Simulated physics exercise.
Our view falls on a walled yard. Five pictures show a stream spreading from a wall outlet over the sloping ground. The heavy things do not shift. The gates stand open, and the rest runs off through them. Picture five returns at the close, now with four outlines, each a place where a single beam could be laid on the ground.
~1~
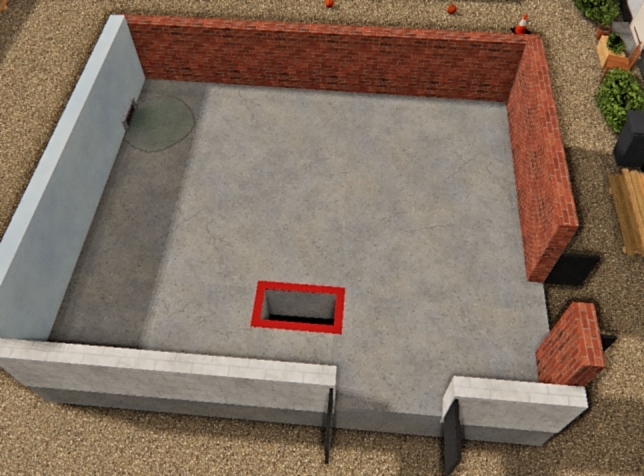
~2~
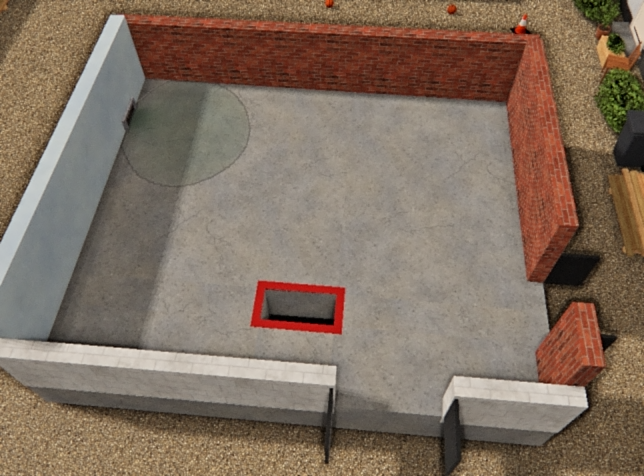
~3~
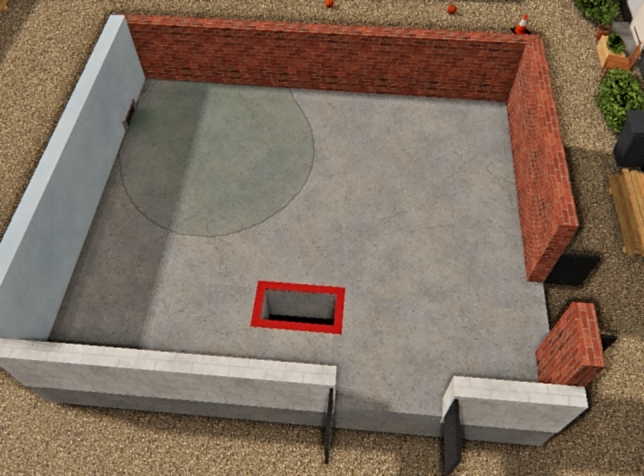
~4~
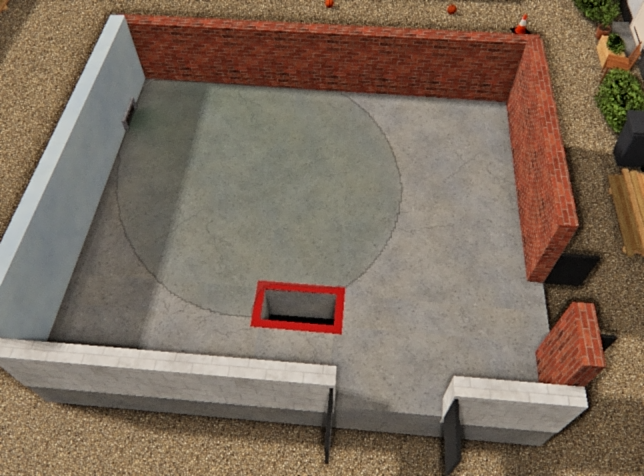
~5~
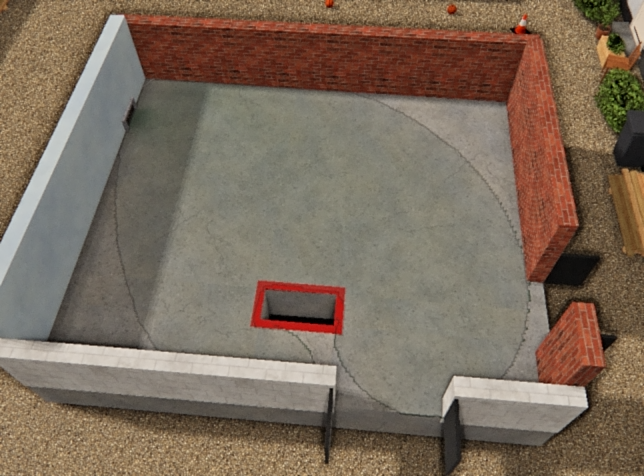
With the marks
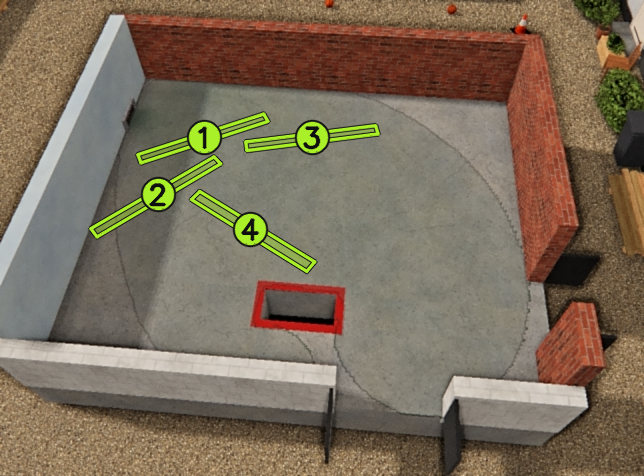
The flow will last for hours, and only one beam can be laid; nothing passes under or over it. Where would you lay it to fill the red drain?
Go for 3.
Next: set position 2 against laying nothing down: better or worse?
It is worse.
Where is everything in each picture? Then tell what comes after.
The first picture shows outfall at (129, 115); red drain at (299, 307); open gate at (389, 394); open gate at (531, 315); front seen at (181, 133), 3 % of the ground wet; red drain still dry.
The second picture shows front seen at (230, 158), 11 % of the ground wet; red drain still dry.
The third picture shows front seen at (280, 206), 24 % of the ground wet; red drain still dry.
The fourth picture shows front seen at (376, 248), 45 % of the ground wet; red drain taking water.
The fifth picture shows front seen at (511, 340), 73 % of the ground wet; red drain taking water.
On the marked copy, 1 from (139, 158) to (265, 117); 2 from (93, 232) to (217, 160); 3 from (246, 146) to (376, 129); 4 from (195, 195) to (310, 266).
For position 1, about 7 % of the stream goes into the red drain, about 93 % out by the gates.
For position 2, about 9 % of the stream goes into the red drain, about 91 % out by the gates.
For position 3, about 26 % of the stream goes into the red drain, about 74 % out by the gates.
For position 4, about 8 % of the stream goes into the red drain, about 92 % out by the gates.
